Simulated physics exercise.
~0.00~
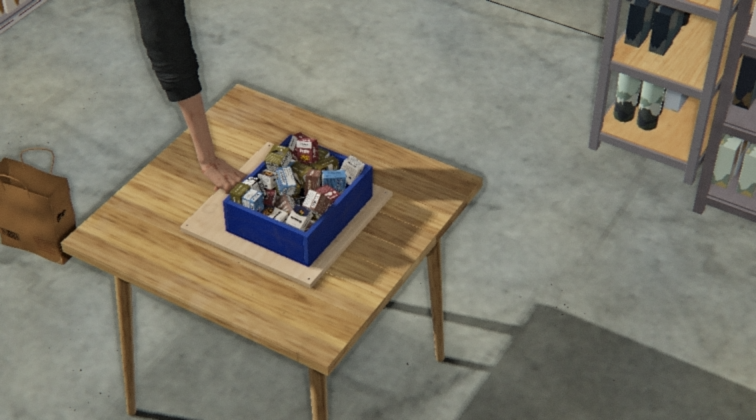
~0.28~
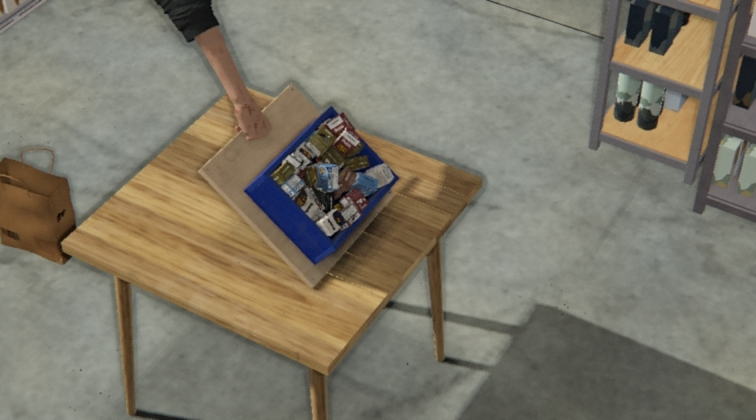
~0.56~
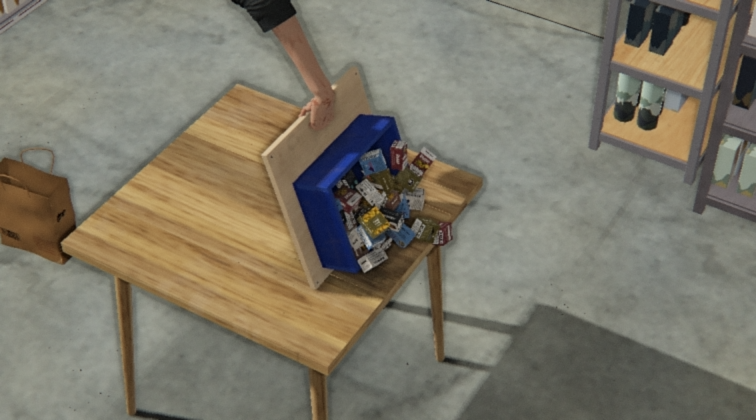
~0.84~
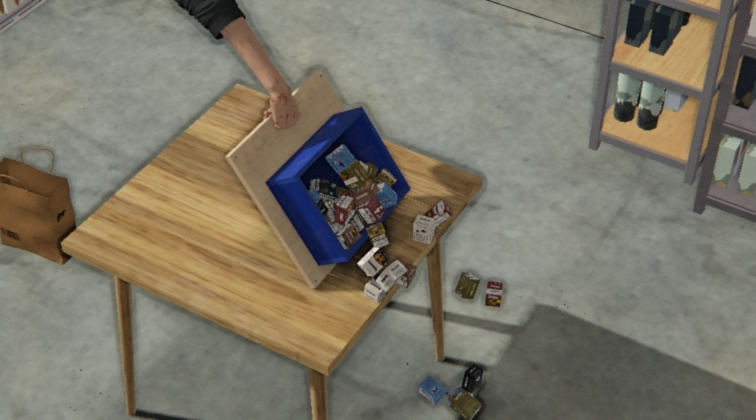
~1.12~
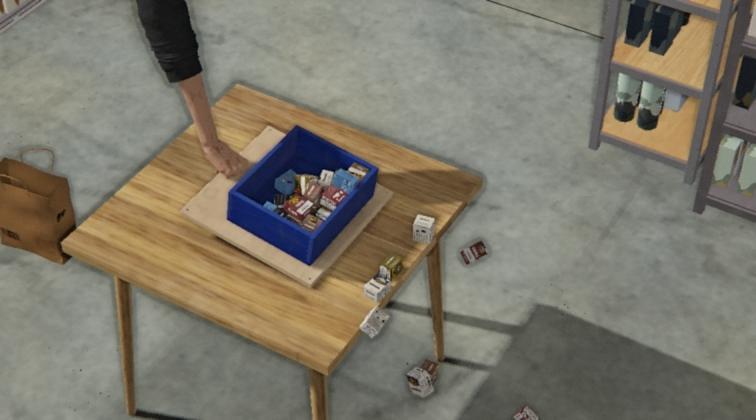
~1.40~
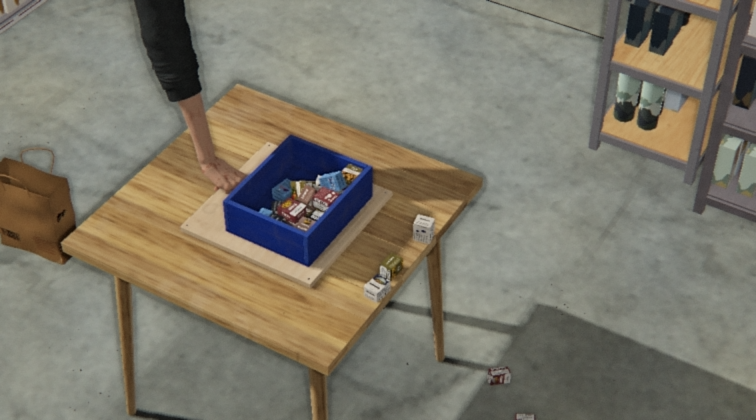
Blue container on a board tilting right under a worker's hand, spilling some small cartons, then lowering flat, still partly filled.
